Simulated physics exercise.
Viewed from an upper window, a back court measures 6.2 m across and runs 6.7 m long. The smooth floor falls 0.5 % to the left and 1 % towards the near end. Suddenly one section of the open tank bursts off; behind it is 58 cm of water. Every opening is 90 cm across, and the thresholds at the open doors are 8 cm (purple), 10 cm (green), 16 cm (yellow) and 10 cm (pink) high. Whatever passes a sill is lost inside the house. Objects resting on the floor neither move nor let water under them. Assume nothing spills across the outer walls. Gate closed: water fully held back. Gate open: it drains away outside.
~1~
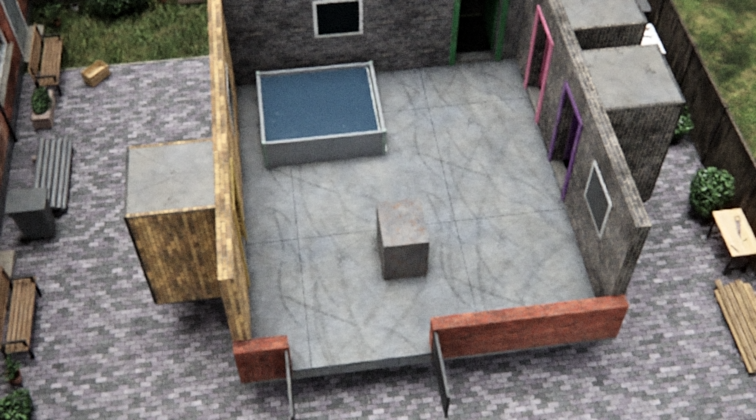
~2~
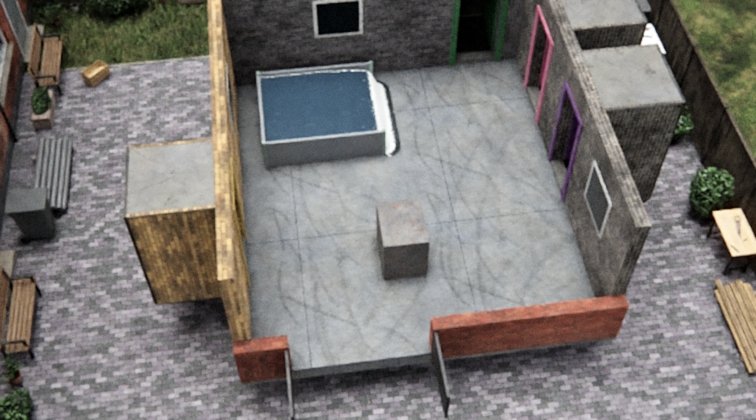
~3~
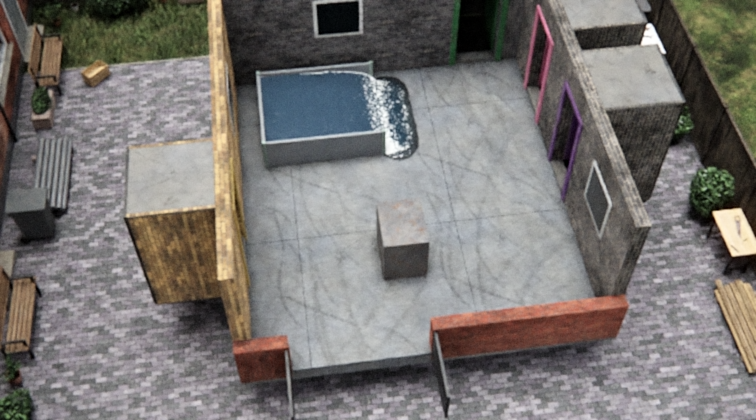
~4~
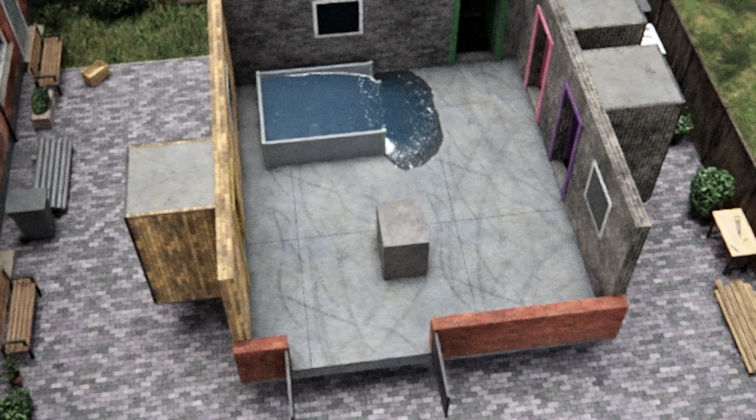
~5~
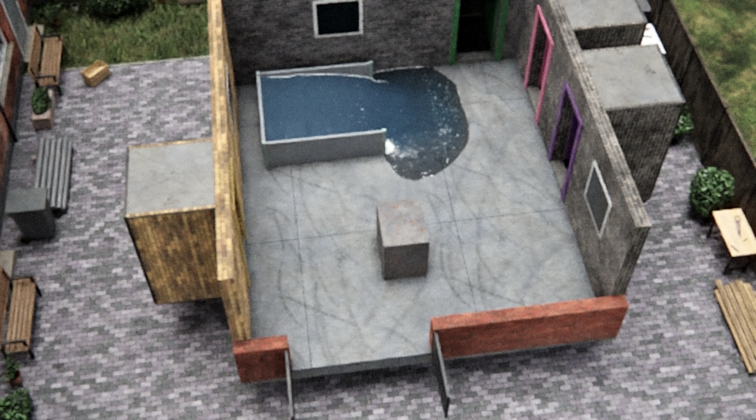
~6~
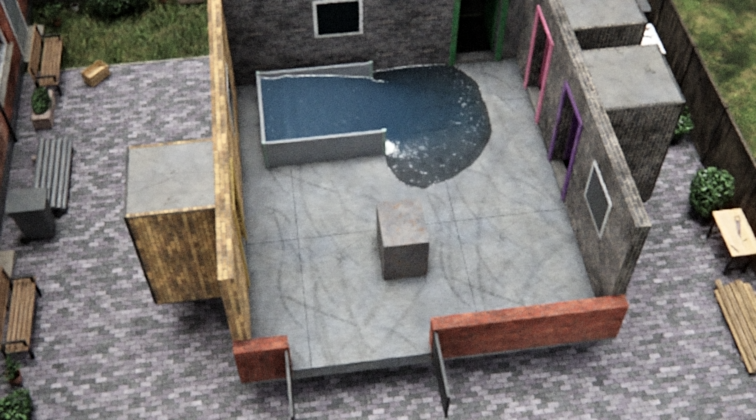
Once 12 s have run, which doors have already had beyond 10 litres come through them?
At the purple door the amount let in will top the limit; at the green door the amount let in will top the limit; at the yellow door the amount let in will fall short of the limit; at the pink door the amount let in will top the limit.
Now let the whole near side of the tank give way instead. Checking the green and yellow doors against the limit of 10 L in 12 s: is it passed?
Log - green: Threshold not reached, yellow: Threshold not reached.
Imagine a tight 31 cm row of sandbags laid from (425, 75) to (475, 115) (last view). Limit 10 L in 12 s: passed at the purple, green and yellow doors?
With that change: Purple exceeds it, green stays within, yellow stays within.
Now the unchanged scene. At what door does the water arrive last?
I'd say the yellow one.
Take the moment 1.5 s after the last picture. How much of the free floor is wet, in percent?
About 35 per cent.
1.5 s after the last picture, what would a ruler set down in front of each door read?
Door by door, in cm: Purple reads 16, green reads 13, yellow reads 0, pink reads 30.
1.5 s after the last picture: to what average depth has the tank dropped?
Roughly 23 cm on average.
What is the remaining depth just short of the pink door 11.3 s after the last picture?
Depth: ~ 2.0 cm.
Then, 0.7 s after the last picture water covers 30 % of the floor and is deepest (28 cm) near (518, 65); purple door not reached, green door 9 cm at the sill, 0 L in, yellow door not reached, pink door 18 cm at the sill, 18 L in.
Then, 1.5 s after the last picture water covers 35 % of the floor and is deepest (36 cm) near (505, 78); purple door 16 cm at the sill, 4 L in, green door 13 cm at the sill, 0 L in, yellow door not reached, pink door 30 cm at the sill, 103 L in.
Then, 2.8 s after the last picture water covers 45 % of the floor and is deepest (25 cm) near (492, 61); purple door 14 cm at the sill, 38 L in, green door 19 cm at the sill, 39 L in, yellow door not reached, pink door 24 cm at the sill, 230 L in.
Then, 6.3 s after the last picture water covers 75 % of the floor and is deepest (16 cm) near (552, 325); purple door 6 cm at the sill, 54 L in, green door 7 cm at the sill, 82 L in, yellow door not reached, pink door 7 cm at the sill, 286 L in.
Then, 11.3 s after the last picture water covers 95 % of the floor and is deepest (10 cm) near (254, 362); purple door 2 cm at the sill, 54 L in, green door 1 cm at the sill, 82 L in, yellow door 6 cm at the sill, 0 L in, pink door 2 cm at the sill, 287 L in.
